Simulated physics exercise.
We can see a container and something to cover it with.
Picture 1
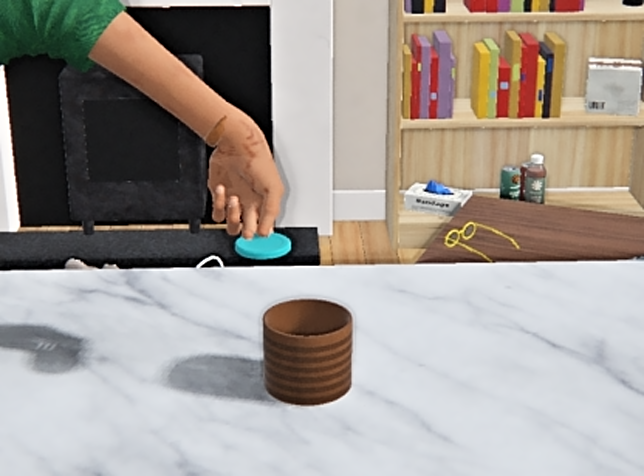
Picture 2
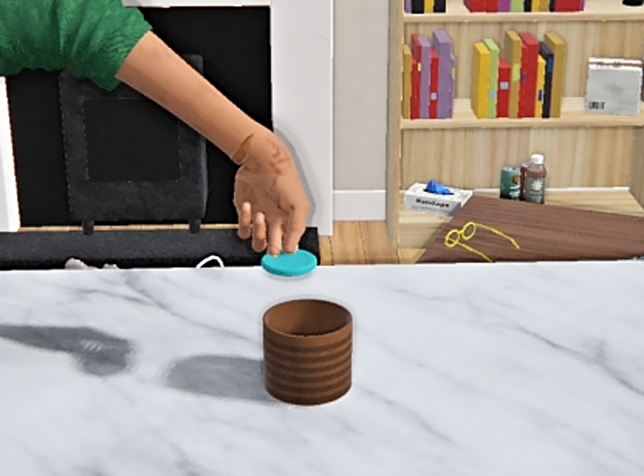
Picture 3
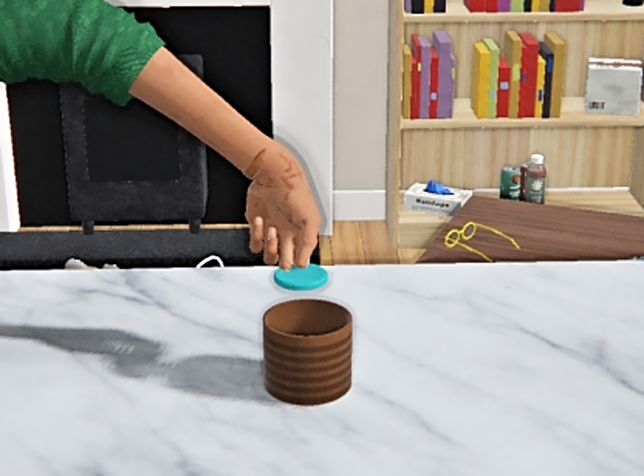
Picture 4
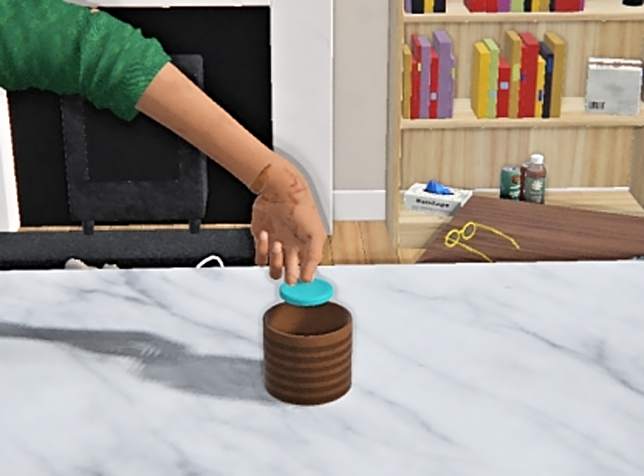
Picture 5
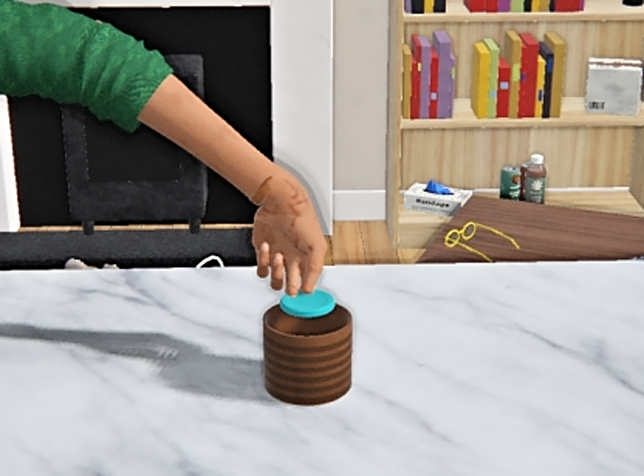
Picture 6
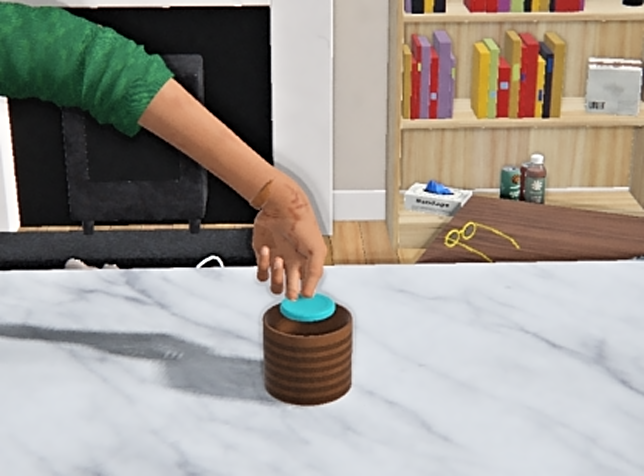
Turquoise disc held by a hand in a green sleeve moving right and down onto a ribbed brown container on a marble surface.
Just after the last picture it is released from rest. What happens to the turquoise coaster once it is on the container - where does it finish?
It ends up inside the container.
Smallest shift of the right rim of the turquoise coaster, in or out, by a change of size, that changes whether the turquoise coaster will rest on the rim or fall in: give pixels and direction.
Going right by 16 pixels does it.
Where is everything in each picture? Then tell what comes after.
In the first frame, still on the way; turquoise coaster (263, 245); mug (308, 352).
In the second frame, still on the way; turquoise coaster (289, 262); mug (308, 352).
In the third frame, still on the way; turquoise coaster (301, 277); mug (308, 352).
In the fourth frame, still on the way; turquoise coaster (307, 292); mug (308, 352).
In the fifth frame, still on the way; turquoise coaster (307, 302); mug (308, 352).
In the sixth frame, in place, still held; turquoise coaster (307, 306); mug (308, 352).
Then, 0.16 s after the last picture, turquoise coaster falling near (308, 354).
At rest, the turquoise coaster drops inside, near (308, 379).
